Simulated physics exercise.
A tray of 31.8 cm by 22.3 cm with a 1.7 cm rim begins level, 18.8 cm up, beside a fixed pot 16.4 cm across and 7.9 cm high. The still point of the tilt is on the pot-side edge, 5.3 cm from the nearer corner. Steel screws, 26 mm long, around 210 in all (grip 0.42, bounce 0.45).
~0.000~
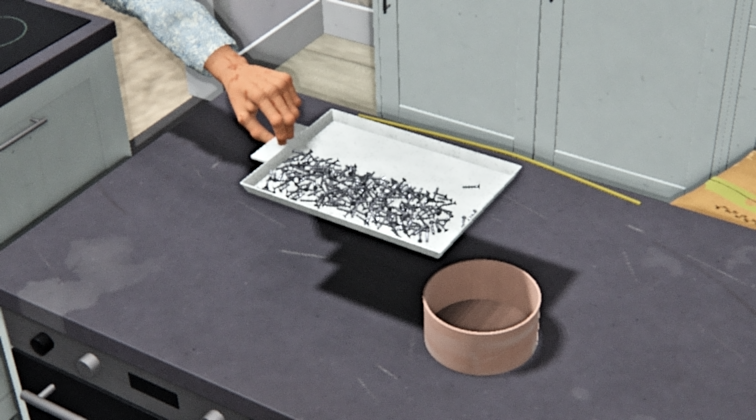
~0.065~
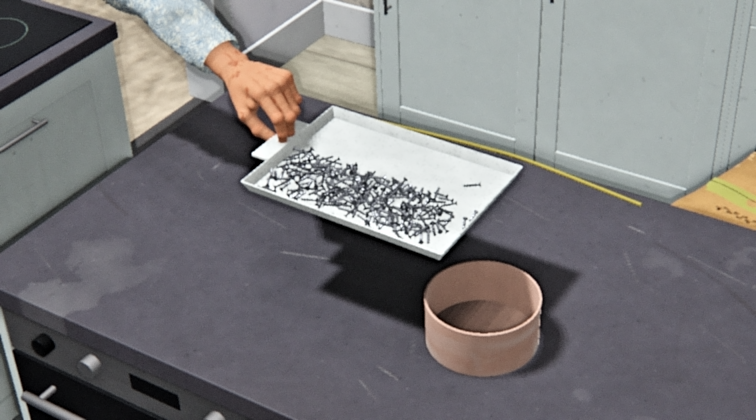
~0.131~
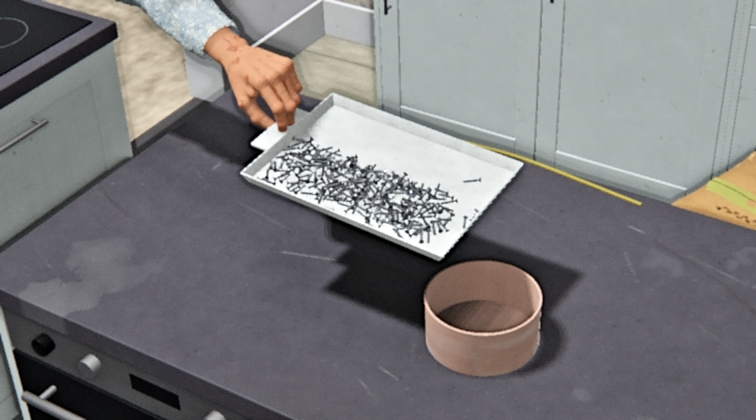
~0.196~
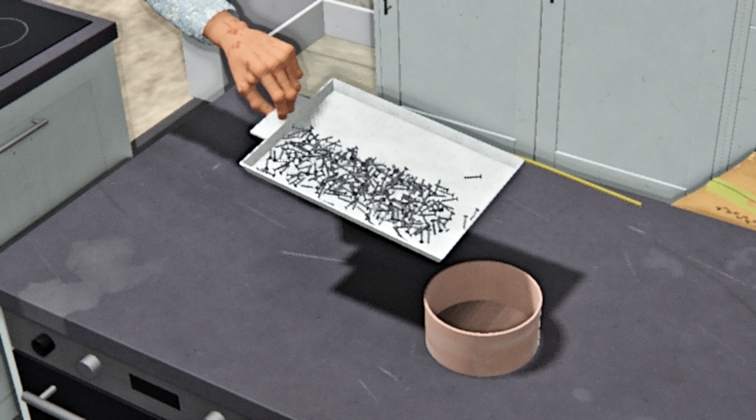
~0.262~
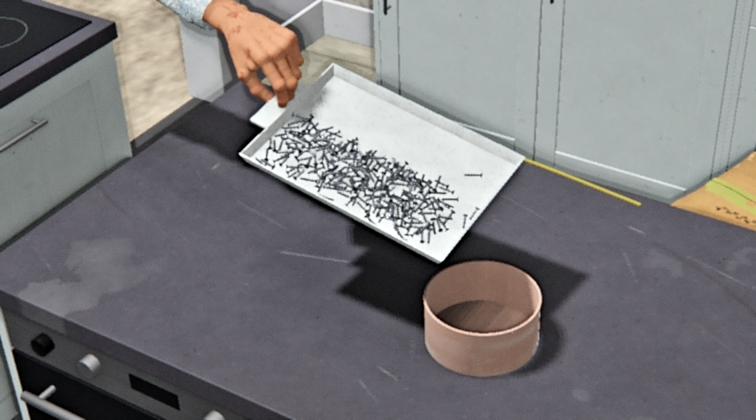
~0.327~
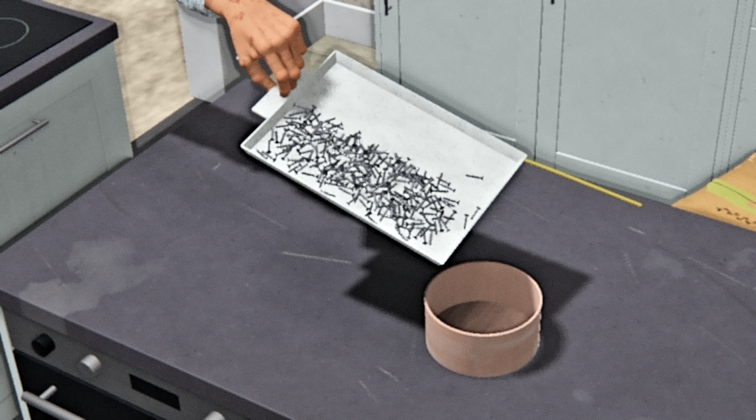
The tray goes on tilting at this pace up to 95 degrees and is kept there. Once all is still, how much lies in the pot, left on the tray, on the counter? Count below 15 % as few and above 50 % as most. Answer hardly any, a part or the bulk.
Pot a part, tray hardly any, counter the bulk.
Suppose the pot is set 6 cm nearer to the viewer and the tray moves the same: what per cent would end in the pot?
Then about 95 per cent.
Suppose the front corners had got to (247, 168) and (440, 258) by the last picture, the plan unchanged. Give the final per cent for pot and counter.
Pot 20, counter 80.
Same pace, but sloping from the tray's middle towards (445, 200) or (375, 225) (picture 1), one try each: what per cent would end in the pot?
About 75 and 10 per cent.
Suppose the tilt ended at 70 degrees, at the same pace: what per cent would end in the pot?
Then about 30 per cent.
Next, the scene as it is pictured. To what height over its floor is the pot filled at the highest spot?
About 1.5 cm.
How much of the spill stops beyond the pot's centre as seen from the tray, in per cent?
About 80 per cent.
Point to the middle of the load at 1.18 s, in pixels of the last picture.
At about (467, 379).
After 0.84 s, tilt 55 degrees; the tray holds 90 %, the pot 0 %.
Then, at 1.18 s, tilt 80 degrees; the tray holds 10 %, the pot 25 %.
After 1.61 s, tilt 95 degrees; the tray holds 0 %, the pot 30 %.
At rest (2.2 s), pot 30 %, tray 0 %, counter 70 %.
